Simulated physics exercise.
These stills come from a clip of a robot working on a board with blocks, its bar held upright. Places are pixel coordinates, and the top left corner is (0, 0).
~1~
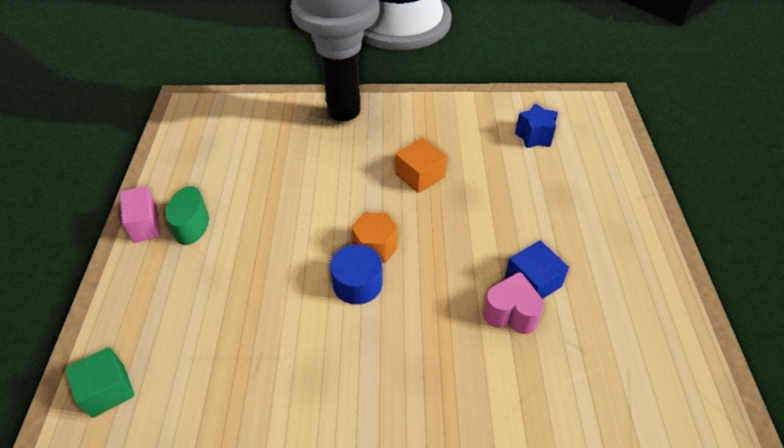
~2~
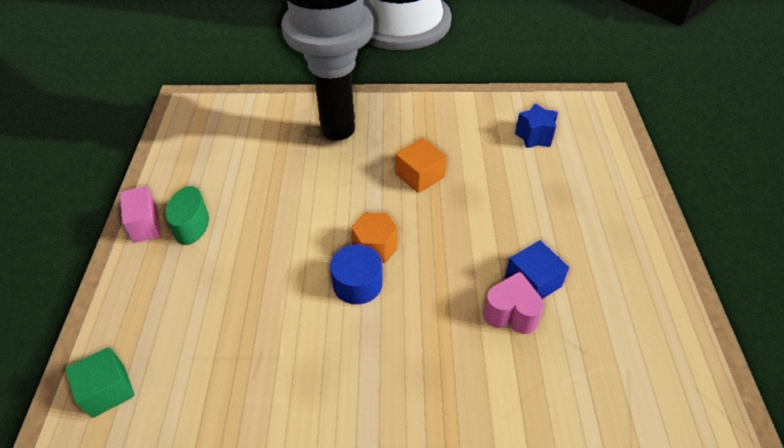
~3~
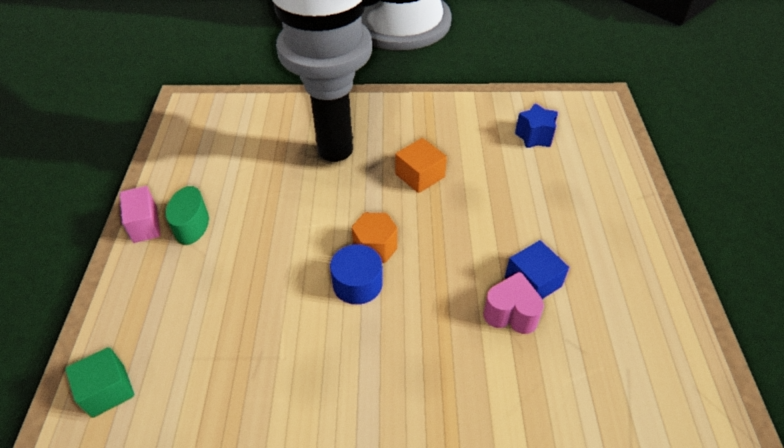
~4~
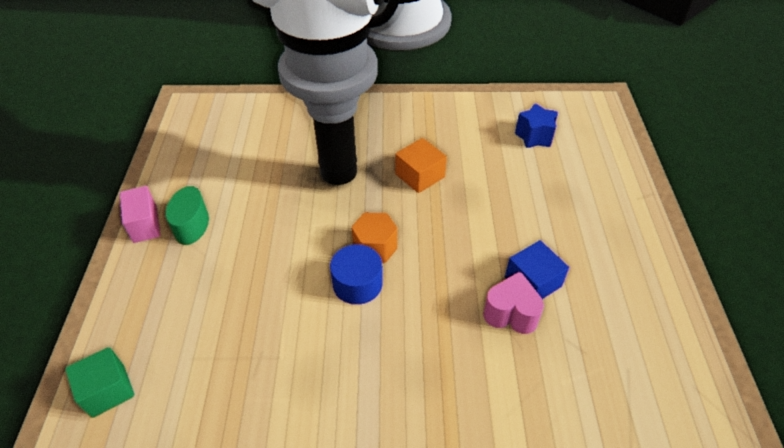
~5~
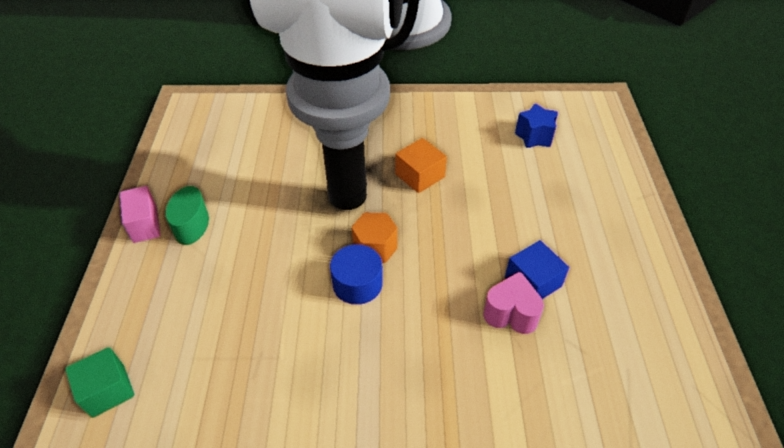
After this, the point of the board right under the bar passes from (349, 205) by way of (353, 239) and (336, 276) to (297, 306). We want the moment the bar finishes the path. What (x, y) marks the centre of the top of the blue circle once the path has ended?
The middle of its top is at (355, 295).
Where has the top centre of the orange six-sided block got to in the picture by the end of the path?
The centre of its top will be at (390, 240).
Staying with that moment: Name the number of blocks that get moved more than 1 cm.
It should be two, as far as I can tell.
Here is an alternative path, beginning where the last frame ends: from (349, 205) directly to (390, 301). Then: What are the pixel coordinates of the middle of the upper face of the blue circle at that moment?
Its top middle: (349, 308).
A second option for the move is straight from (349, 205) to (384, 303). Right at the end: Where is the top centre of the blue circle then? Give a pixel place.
I think it will end close to (350, 317).
What follows on the original path. One third of the way, bar at (353, 232); blue circle at (356, 268); orange six-sided block at (387, 236).
Two thirds of the way, bar at (335, 269); blue circle at (356, 291); orange six-sided block at (390, 240).
At the end, bar at (295, 299); blue circle at (355, 295); orange six-sided block at (390, 240); orange square piece unmoved.
